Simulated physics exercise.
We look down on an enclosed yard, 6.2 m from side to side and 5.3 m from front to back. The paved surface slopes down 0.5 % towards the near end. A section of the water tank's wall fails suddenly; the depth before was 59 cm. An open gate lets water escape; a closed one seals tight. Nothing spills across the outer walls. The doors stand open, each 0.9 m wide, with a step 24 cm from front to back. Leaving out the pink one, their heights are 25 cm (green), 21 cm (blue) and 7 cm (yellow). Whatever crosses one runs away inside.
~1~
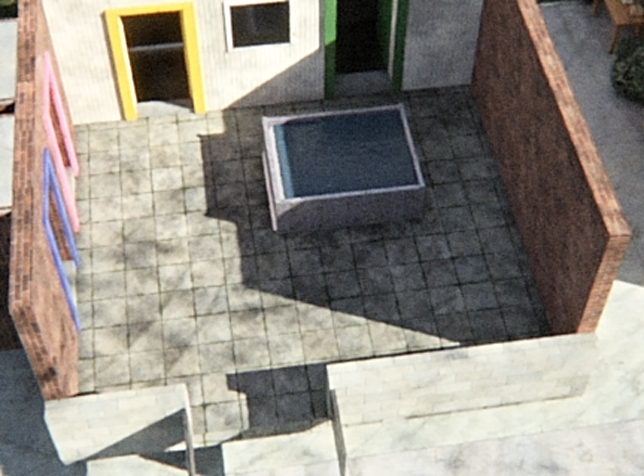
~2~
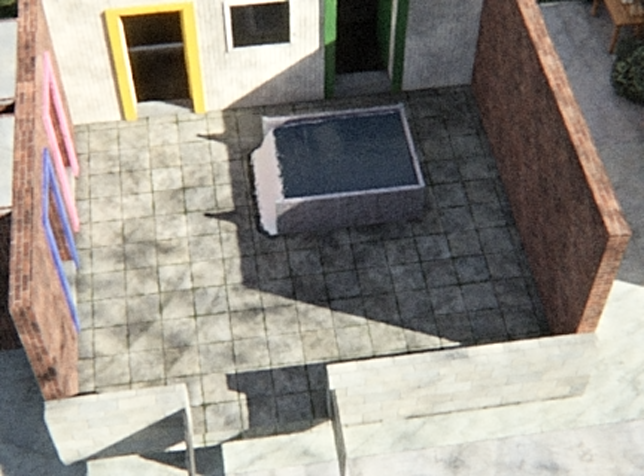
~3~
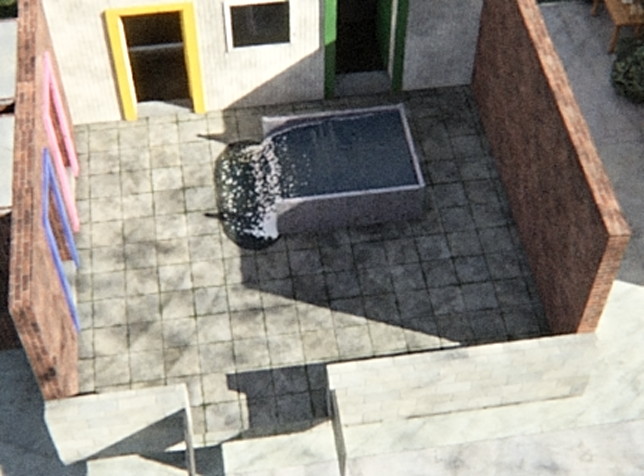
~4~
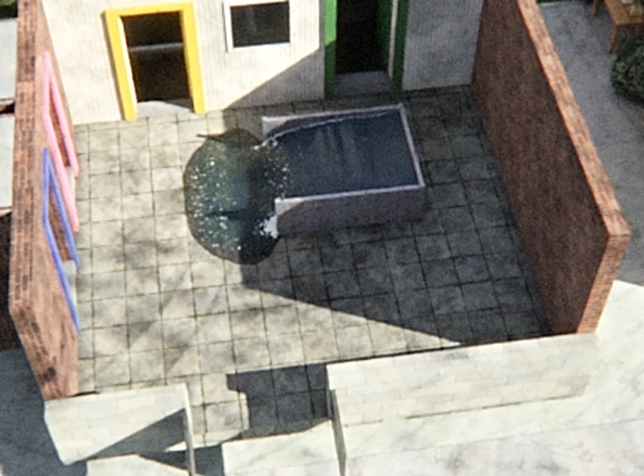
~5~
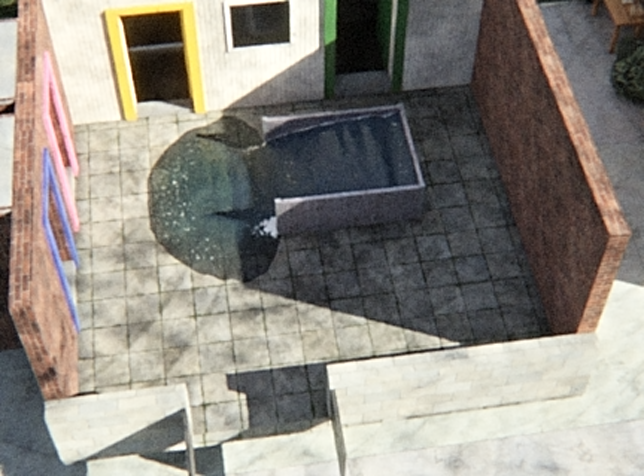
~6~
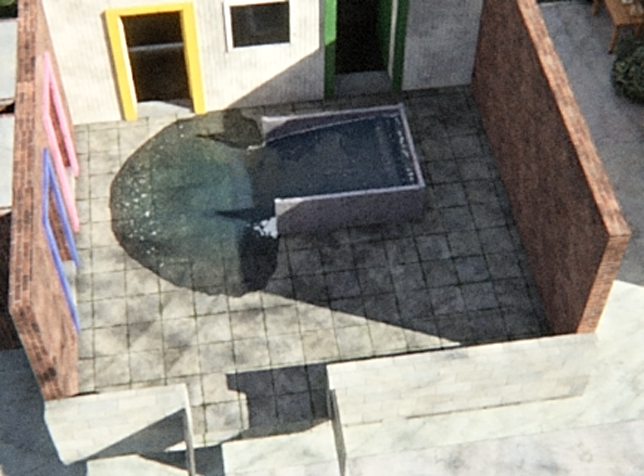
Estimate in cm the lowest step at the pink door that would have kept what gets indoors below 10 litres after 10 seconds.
It would have to be roughly 25 cm high.
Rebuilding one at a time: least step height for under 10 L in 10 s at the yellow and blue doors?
About 13.0 cm at yellow and 17 cm at blue.
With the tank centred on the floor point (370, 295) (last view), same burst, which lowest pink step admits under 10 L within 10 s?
About 10.0 cm.
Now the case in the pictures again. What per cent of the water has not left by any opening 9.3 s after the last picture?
Some 80 per cent remains.
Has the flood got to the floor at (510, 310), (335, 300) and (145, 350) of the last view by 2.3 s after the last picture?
In turn: Dry, not reached, wet.
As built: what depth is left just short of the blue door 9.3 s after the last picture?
Roughly 5.5 cm deep.
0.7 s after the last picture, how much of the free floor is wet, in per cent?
About 35 per cent.
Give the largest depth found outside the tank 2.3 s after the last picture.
About 30 cm.
Then, 0.7 s after the last picture water covers 35 % of the floor, deepest (28 cm) near (76, 219); 27 cm at the pink door, 5 litres in over its 20 cm step.
Then, 2.3 s after the last picture water covers 40 % of the floor, deepest (30 cm) near (80, 432); 24 cm at the pink door, 41 litres in over its 20 cm step.
Then, 9.3 s after the last picture water covers 95 % of the floor, deepest (8 cm) near (519, 376); 4 cm at the pink door, 46 litres in over its 20 cm step.
At the pink door as built, the water peaked near 29 cm, 0.5 s after the last picture.
With a step of 21 cm, 36 litres would have come in within the 10 s; with 28 cm, 1 litre. So under 10 litres takes about 25 cm.
